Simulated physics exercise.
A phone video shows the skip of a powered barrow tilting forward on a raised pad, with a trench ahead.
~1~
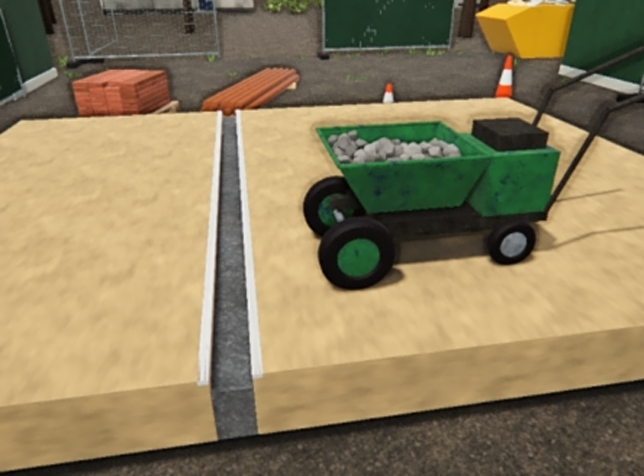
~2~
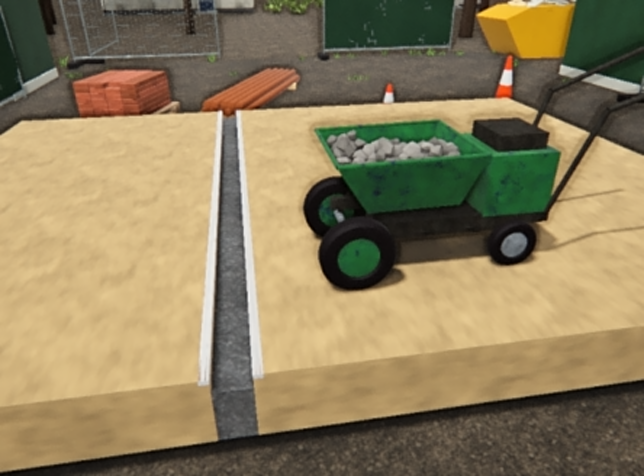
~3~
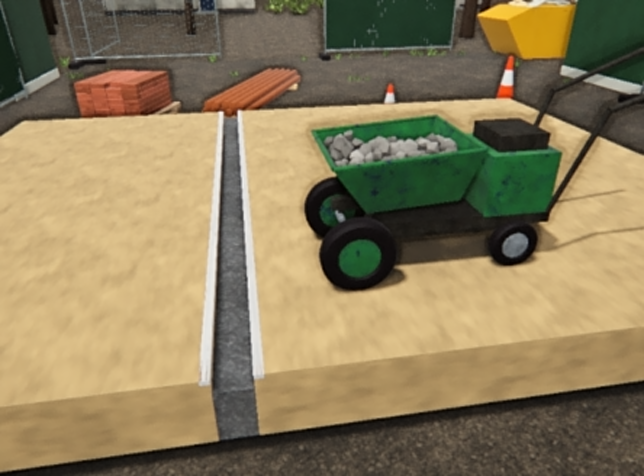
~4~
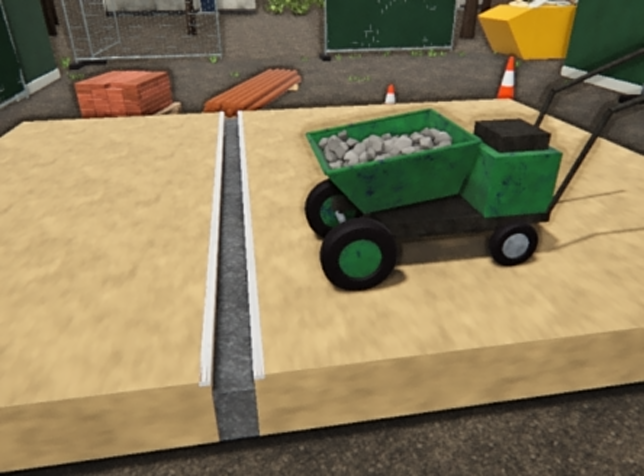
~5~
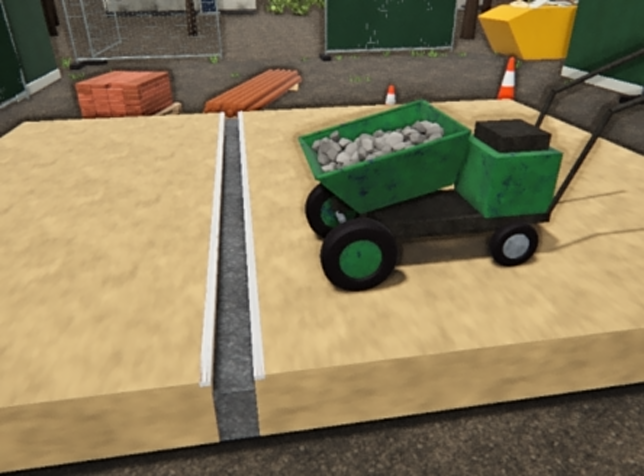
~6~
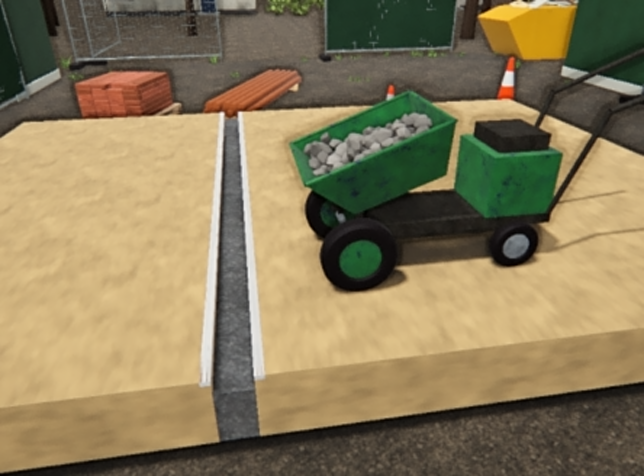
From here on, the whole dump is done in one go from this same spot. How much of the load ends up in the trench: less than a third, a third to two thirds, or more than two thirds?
A third to two thirds.
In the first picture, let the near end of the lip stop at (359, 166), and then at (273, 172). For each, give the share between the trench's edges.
Roughly 40 per cent first, then roughly 10 per cent.
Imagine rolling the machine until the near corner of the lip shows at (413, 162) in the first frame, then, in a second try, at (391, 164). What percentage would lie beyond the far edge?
First place: Around 0 per cent. Second place: Around 0 per cent.
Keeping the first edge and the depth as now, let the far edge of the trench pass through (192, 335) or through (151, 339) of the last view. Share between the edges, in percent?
In order, some 70 and some 80 percent.
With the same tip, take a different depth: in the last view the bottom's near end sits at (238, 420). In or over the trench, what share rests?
Roughly 80 in a hundred.
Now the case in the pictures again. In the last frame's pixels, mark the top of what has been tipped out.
Close to (238, 256).
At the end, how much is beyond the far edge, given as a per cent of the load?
I'd estimate about 30 per cent of the load.
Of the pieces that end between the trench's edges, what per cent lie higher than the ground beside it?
Near 55 %.
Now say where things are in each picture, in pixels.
In the first frame, lip of the skip at (340, 167), level; top of the load at (398, 153), broken stones; first edge of the trench at (254, 326); far edge at (206, 332), the trench under half as wide as the skip, and shallow for its width.
In the second frame, lip of the skip at (338, 168), tipped barely; top of the load at (397, 153).
In the third frame, lip of the skip at (334, 170), tipped barely; top of the load at (408, 148).
In the fourth frame, lip of the skip at (327, 173), tipped a little; top of the load at (408, 145).
In the fifth frame, lip of the skip at (317, 178), tipped a little; top of the load at (415, 150).
In the sixth frame, lip of the skip at (306, 185), tipped clearly; top of the load at (405, 144); first edge of the trench at (256, 328); far edge at (208, 333).
Soon, skip tipped steeply; all in the skip.
A while on, skip tipped right over; most in the skip; a stray few short of the trench; a small part in or heaped over the trench; a stray few beyond it; a stray few falling.
Towards the end, skip tipped right over; about a quarter in the skip; a small part short of the trench; about half in or heaped over the trench; about a quarter beyond it.
Finally, skip tipped right over; a small part in the skip; about a quarter short of the trench; about half in or heaped over the trench; about a quarter beyond it.
